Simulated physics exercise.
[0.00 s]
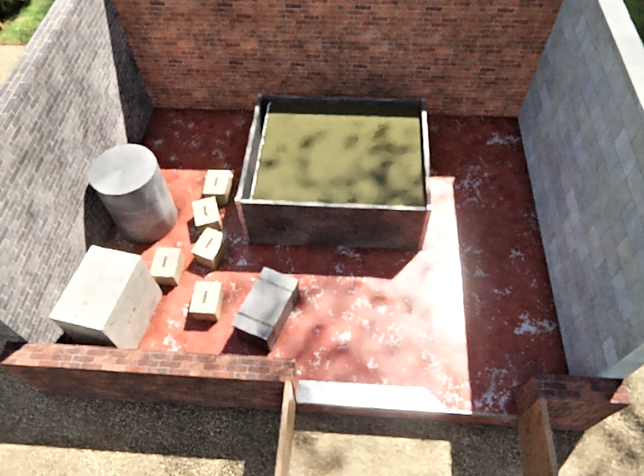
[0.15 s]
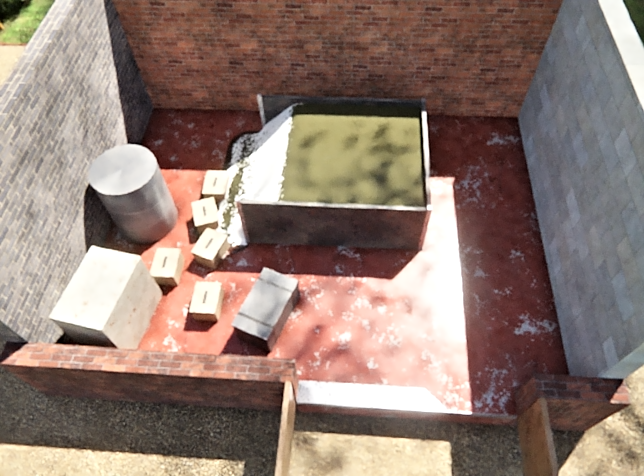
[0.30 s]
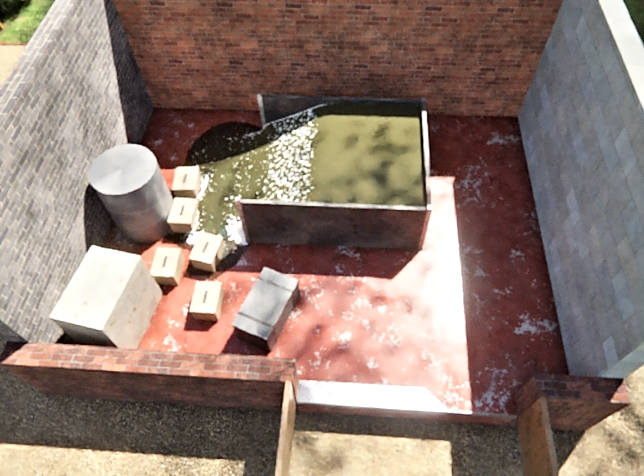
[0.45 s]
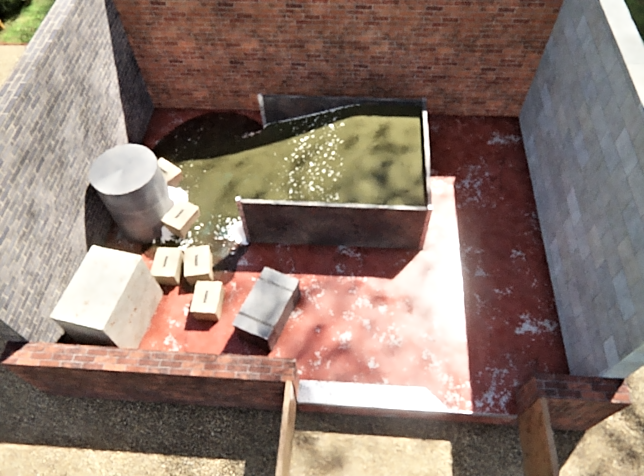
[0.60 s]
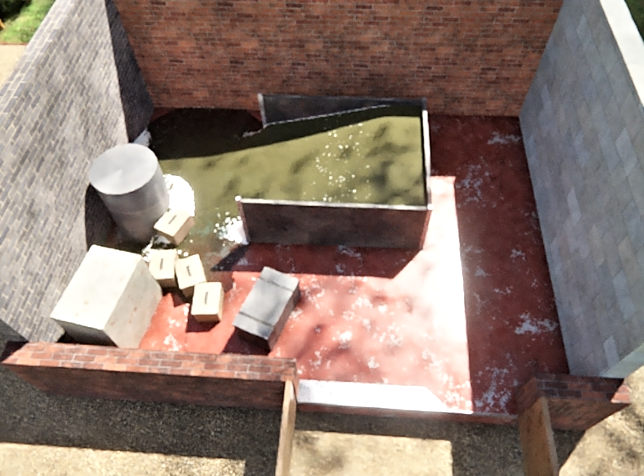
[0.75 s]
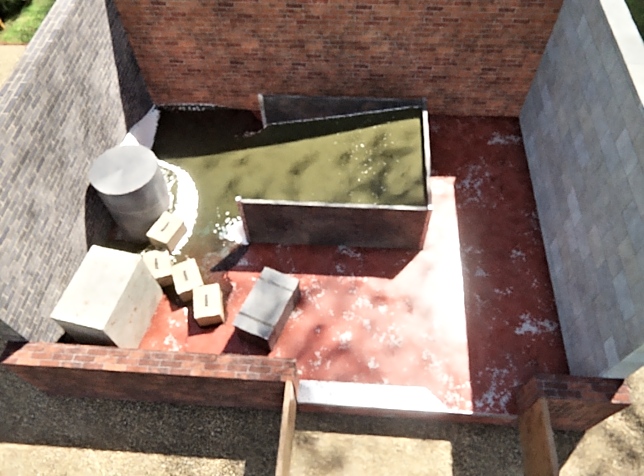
In a walled brick yard, murky water pours from a tank's left side and shifts small boxes.
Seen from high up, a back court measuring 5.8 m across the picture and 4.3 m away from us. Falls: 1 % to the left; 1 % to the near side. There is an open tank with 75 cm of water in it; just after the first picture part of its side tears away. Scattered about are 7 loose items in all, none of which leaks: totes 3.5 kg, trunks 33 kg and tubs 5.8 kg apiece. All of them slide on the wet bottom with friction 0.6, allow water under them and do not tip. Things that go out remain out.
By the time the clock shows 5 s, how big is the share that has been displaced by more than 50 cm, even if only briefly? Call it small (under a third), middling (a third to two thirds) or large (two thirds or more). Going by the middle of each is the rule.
Large, two thirds or more.
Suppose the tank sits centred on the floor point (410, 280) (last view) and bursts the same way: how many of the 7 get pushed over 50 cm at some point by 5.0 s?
The count would be 7.
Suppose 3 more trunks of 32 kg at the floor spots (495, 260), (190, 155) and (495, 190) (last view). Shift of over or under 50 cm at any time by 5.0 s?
In the order asked: Below the mark; above the mark; above the mark.
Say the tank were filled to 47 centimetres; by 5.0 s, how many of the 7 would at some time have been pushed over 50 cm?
In that case 5 of them.
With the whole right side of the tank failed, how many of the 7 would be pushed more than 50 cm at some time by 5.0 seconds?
Then it comes to 1.
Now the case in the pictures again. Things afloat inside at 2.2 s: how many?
That would be 3 of them.
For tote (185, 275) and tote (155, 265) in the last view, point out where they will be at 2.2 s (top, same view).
About (223, 270) for the first and (99, 249) for the second.
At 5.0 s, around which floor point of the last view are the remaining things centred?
Roughly at (272, 264).
After 1.1 s 3 of 7 are over 50 cm from their spots; 3 afloat.
After 2.2 s 3 of 7 are over 50 cm from their spots; 3 afloat.
After 3.5 s 7 of 7 are over 50 cm from their spots; 5 afloat.
After 5.0 s 6 of 7 are over 50 cm from their spots, and 7 have been at some point; 6 afloat.
